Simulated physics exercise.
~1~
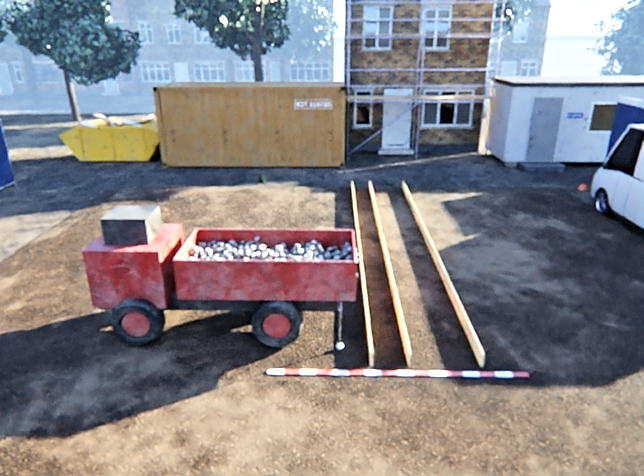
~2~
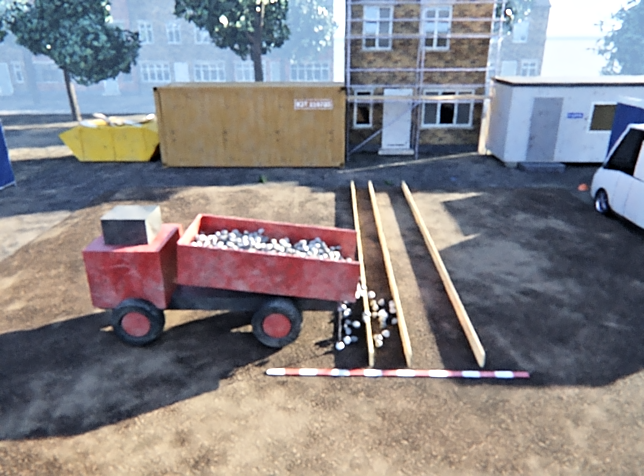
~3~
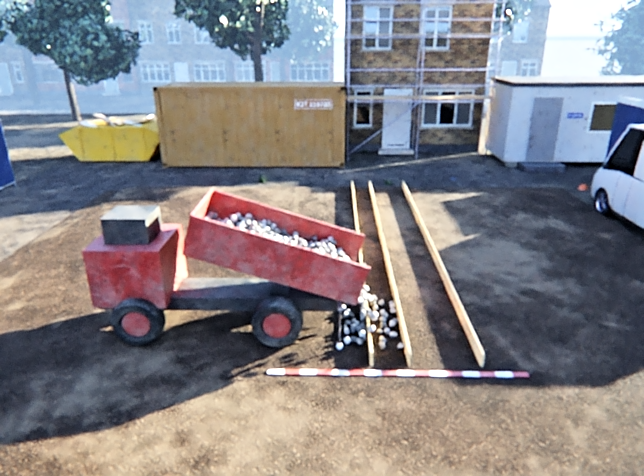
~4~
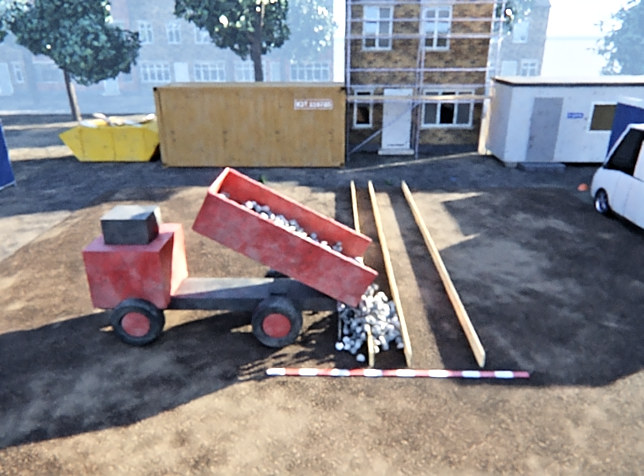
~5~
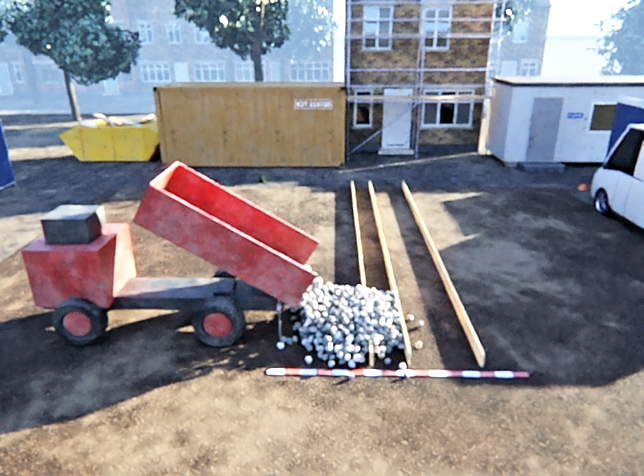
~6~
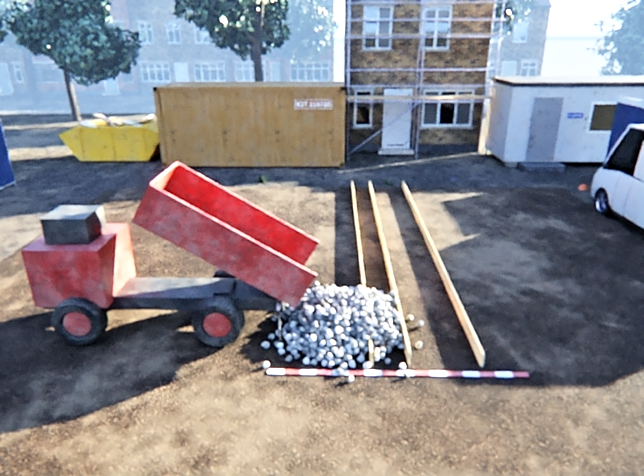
In this clip, a red tipper truck raises its open body, spilling grey and white stones from its right end beside and over wooden boards, then moves left as the load empties, ending with its body still raised beside a heaped pile on the ground.
